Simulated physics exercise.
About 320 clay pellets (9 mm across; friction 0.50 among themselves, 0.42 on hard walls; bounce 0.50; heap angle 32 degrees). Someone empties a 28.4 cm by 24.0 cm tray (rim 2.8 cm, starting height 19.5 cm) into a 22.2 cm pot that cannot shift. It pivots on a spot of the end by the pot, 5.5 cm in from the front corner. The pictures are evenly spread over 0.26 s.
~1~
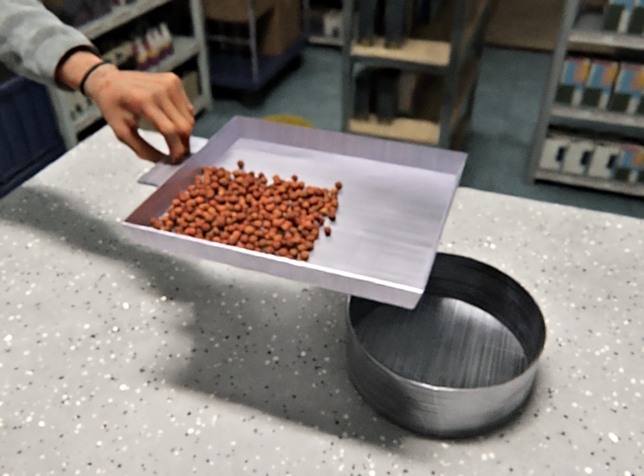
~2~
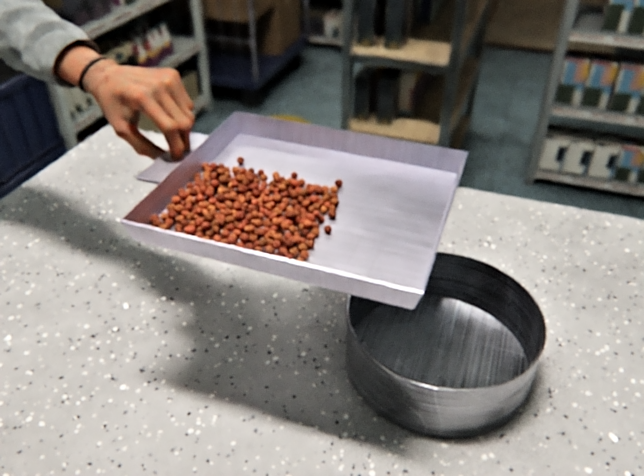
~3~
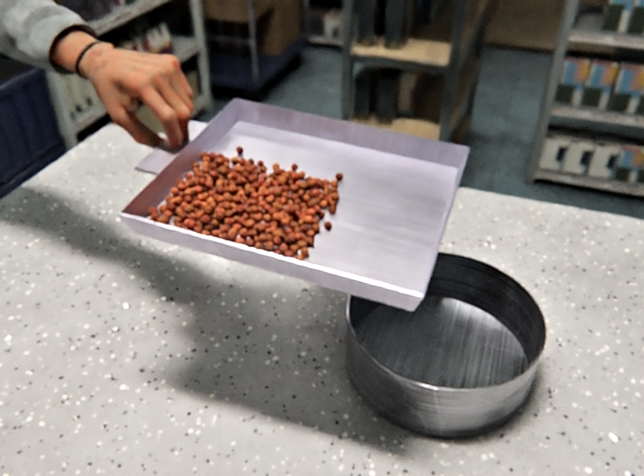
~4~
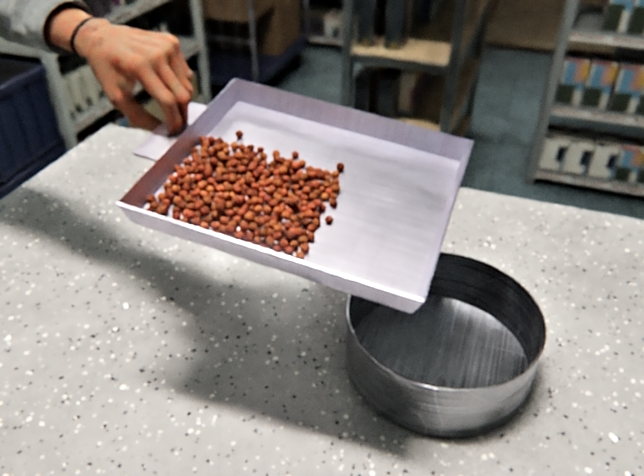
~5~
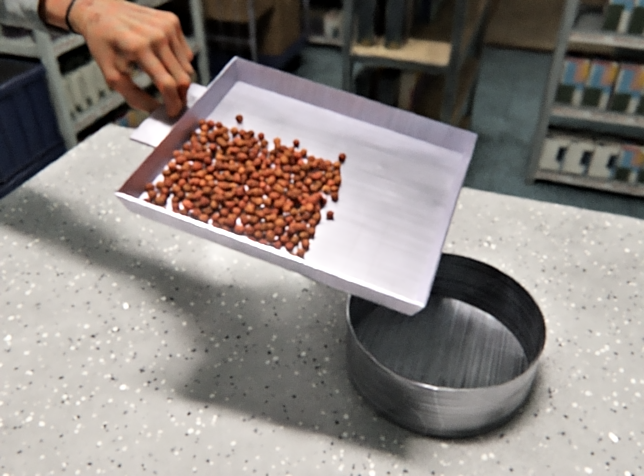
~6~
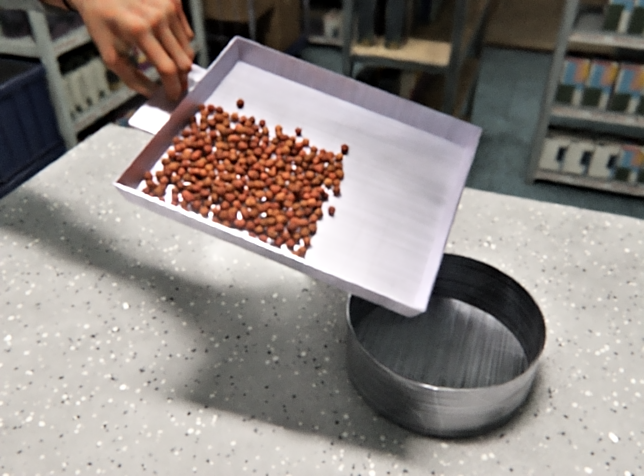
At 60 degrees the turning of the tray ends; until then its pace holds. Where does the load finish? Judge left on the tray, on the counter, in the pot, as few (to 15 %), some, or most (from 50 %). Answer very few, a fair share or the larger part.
Tray: The larger part, counter: A fair share, pot: Very few.
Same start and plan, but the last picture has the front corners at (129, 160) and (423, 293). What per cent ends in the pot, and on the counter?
Pot 10, counter 25.
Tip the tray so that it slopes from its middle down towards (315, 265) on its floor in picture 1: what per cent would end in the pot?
Some 0 per cent.
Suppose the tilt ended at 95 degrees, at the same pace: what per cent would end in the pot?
Then about 0 per cent.
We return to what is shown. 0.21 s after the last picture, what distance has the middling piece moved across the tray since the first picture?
Some 2 cm.
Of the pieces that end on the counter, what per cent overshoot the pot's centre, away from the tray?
Roughly 80 per cent.
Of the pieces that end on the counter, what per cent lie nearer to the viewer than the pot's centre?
About 100 per cent.
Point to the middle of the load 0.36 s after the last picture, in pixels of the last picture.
At about (318, 209).
Then, 0.21 s after the last picture, tilt 40 degrees; the tray holds 100 %, the pot 0 %.
Then, 0.36 s after the last picture, tilt 54 degrees; the tray holds 100 %, the pot 0 %.
Then, 0.62 s after the last picture, tilt 60 degrees; the tray holds 80 %, the pot 0 %.
In the end, tray 70 %, counter 30 %, pot 0 %.
